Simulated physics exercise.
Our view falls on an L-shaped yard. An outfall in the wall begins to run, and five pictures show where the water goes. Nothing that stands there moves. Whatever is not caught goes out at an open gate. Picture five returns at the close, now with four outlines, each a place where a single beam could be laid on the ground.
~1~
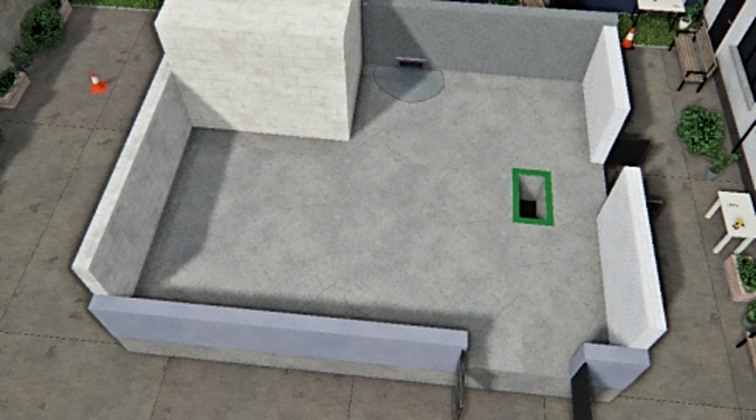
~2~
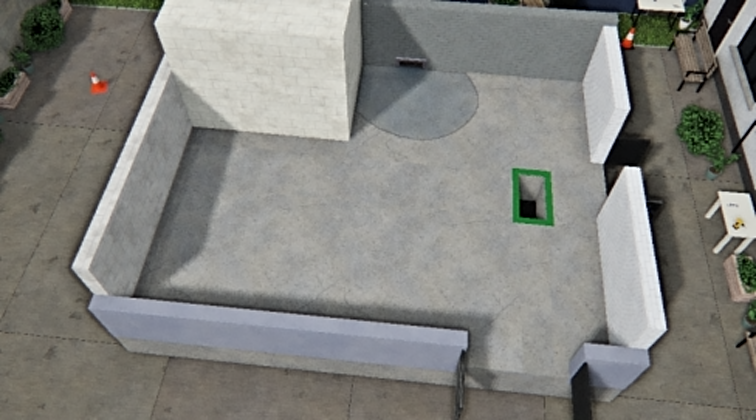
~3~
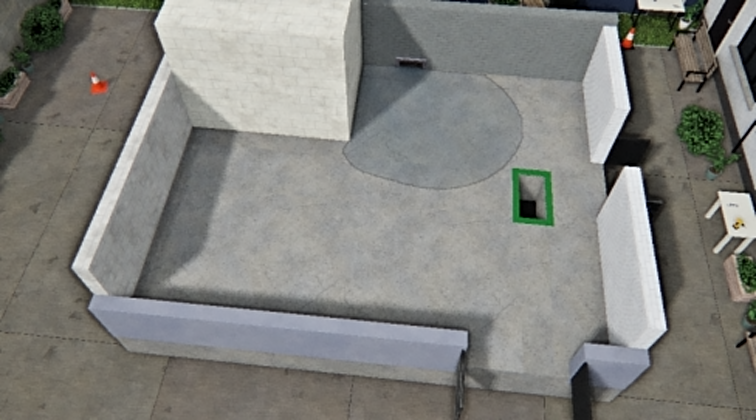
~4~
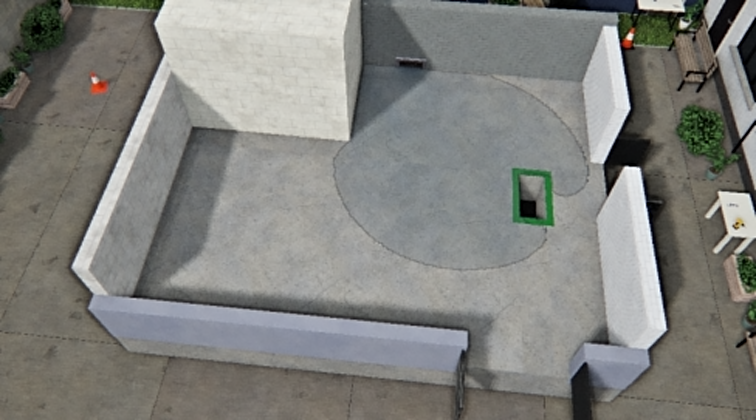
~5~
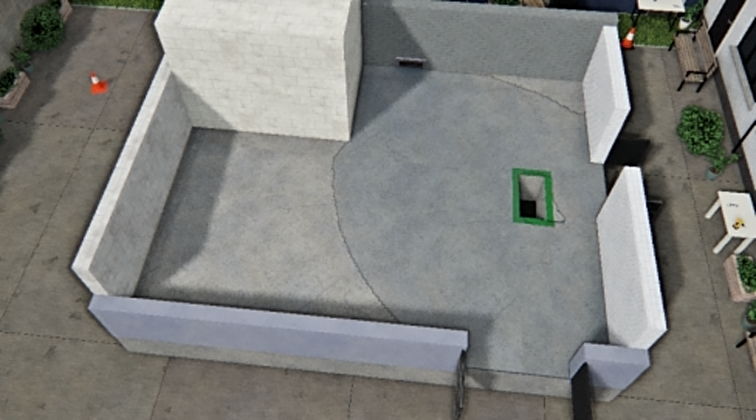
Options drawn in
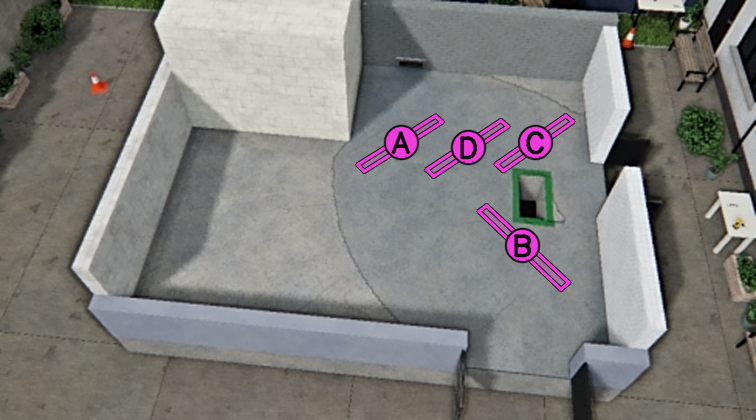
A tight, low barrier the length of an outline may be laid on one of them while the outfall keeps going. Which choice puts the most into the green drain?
Take B.
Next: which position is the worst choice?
It is D.
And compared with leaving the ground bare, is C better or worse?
Worse.
In magenta, A from (361, 168) to (438, 119); B from (482, 208) to (564, 285); C from (499, 167) to (569, 118); D from (430, 172) to (504, 123).
For position A, about 19 % of the stream goes into the green drain, about 81 % out by the gates.
For position B, about 30 % of the stream goes into the green drain, about 70 % out by the gates.
For position C, about 16 % of the stream goes into the green drain, about 84 % out by the gates.
For position D, about 5 % of the stream goes into the green drain, about 95 % out by the gates.
